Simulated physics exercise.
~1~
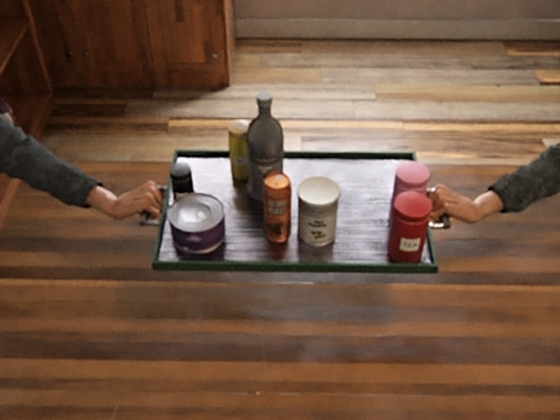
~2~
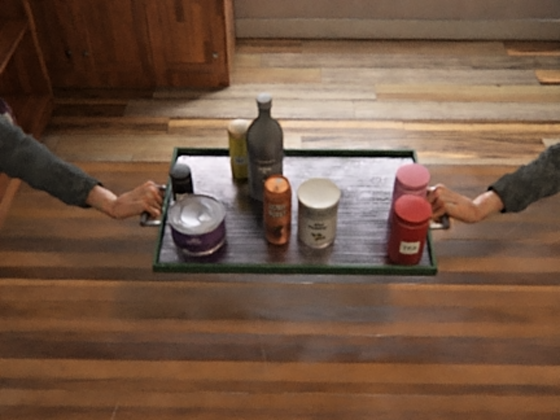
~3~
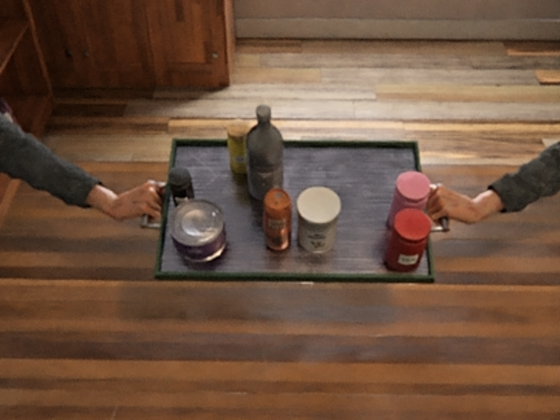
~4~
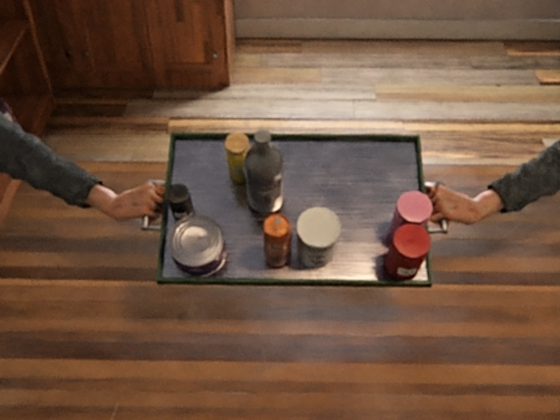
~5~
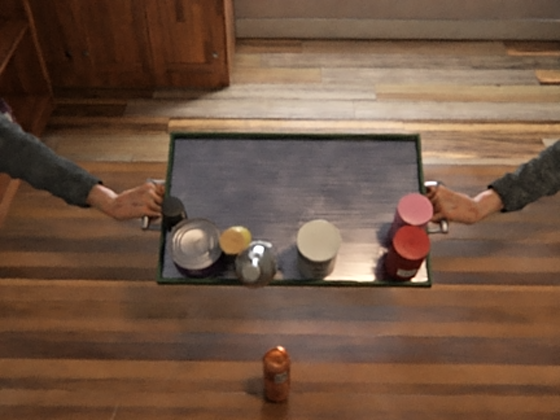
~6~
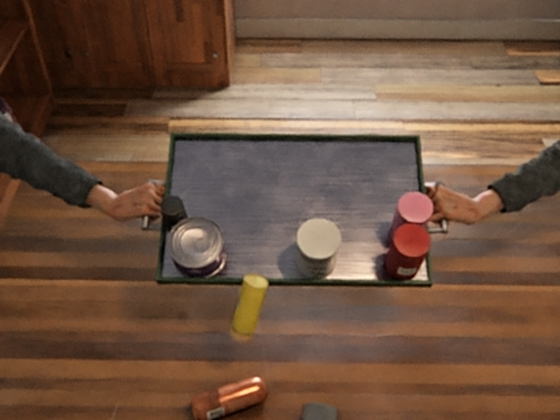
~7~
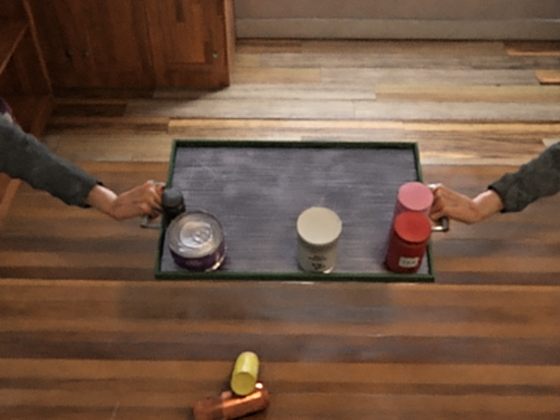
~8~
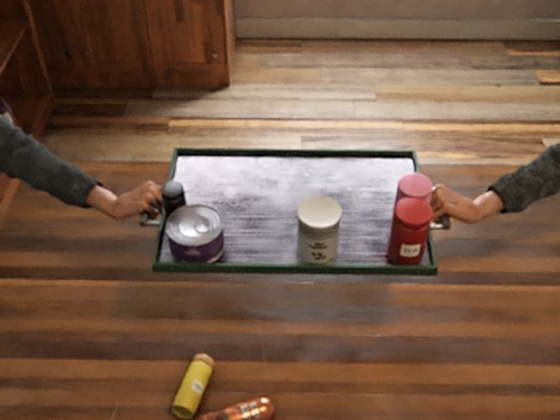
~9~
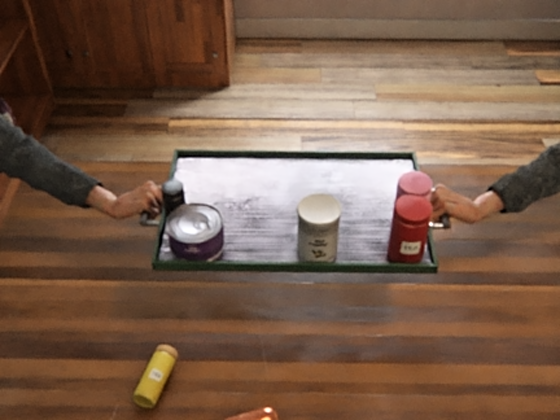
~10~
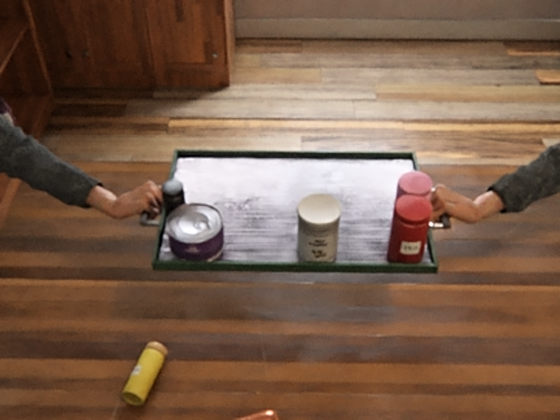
At the start, two hands hold a green-rimmed tray level above a wooden floor, with bottles, jars, tins and shakers standing on it. The hands tip the near edge down, and the grey bottle, yellow shaker and orange can slide toward it. The orange can drops over the rim first, followed by the grey bottle and then the yellow shaker. The tray swings back to level while the fallen can and shaker roll across the floor. At the end, the purple tub, black shaker, white tin, red jar and pink jar still stand on the tray, the yellow shaker lies below, and the bottle is out of sight.
